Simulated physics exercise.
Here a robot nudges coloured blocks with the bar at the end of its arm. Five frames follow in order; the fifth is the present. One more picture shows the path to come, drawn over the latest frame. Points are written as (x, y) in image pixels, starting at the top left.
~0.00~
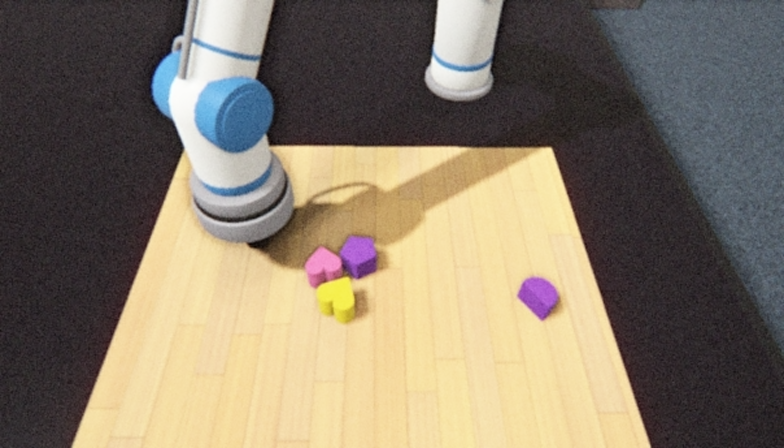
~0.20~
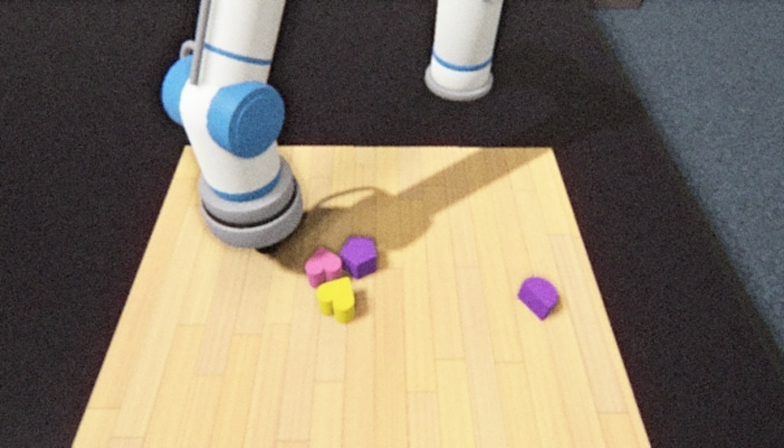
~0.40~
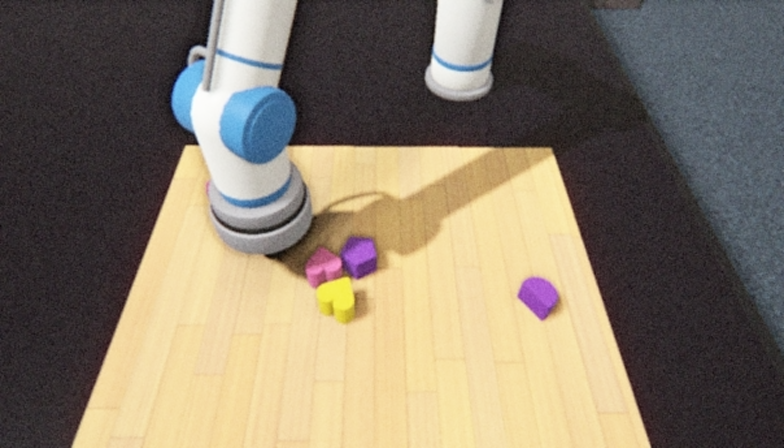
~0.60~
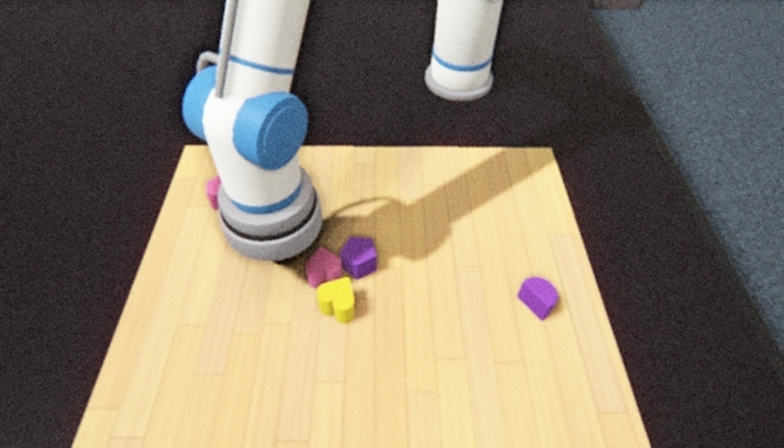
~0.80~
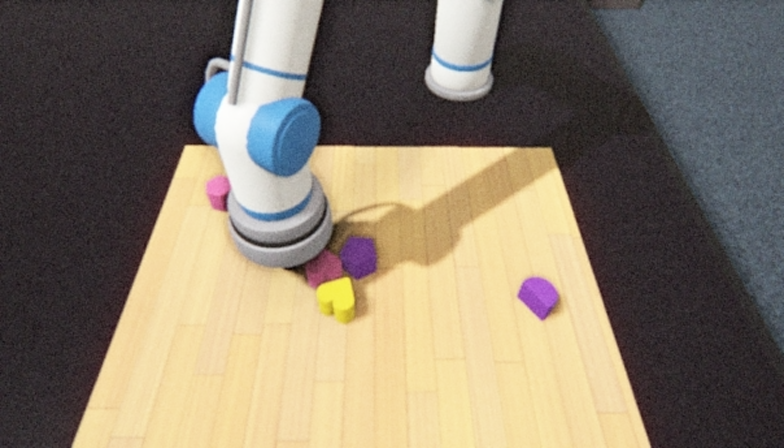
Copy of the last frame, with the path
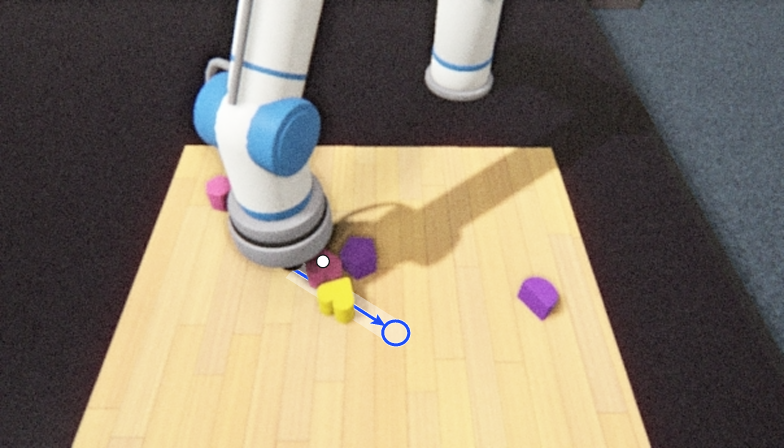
A white robot arm with blue joints and a grey end stands over a pale wooden board on a dark surface, seen from above at a fixed angle. Pink, yellow and purple blocks cluster near the middle, with another purple block at right and a second white column behind. The arm slides slightly right and nearer, uncovering a pink block at upper left, while the blocks stay still.
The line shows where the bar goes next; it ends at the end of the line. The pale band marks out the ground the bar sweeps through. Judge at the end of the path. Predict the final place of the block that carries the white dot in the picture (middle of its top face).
If I read the scene right, the answer is (373, 274).
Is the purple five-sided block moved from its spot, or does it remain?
That block is going to get moved.
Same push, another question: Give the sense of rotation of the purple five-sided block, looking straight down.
From above, counter-clockwise.
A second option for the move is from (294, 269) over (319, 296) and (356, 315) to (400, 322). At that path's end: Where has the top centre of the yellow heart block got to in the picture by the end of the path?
Near (408, 338).
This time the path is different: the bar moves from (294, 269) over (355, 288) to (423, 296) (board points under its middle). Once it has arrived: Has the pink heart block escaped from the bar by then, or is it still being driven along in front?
My guess is it keeps its place ahead of the bar.
Drawn move, in a line from (294, 269) to (396, 333); the dot is on the pink heart block.
The first path, step by step. One third of the way, bar at (325, 282); pink heart block at (350, 269), turned 40° anticlockwise; yellow heart block at (343, 297), turned 25° clockwise; purple five-sided block at (367, 246), turned 25° anticlockwise.
Two thirds of the way, bar at (360, 303); pink heart block at (373, 274), turned 95° anticlockwise; yellow heart block at (368, 324), turned 55° clockwise; purple five-sided block at (370, 245), turned 35° anticlockwise.
At the end, bar at (396, 326); pink heart block at (373, 274), turned 95° anticlockwise; yellow heart block at (382, 348), turned 125° clockwise; purple five-sided block at (370, 245), turned 35° anticlockwise.
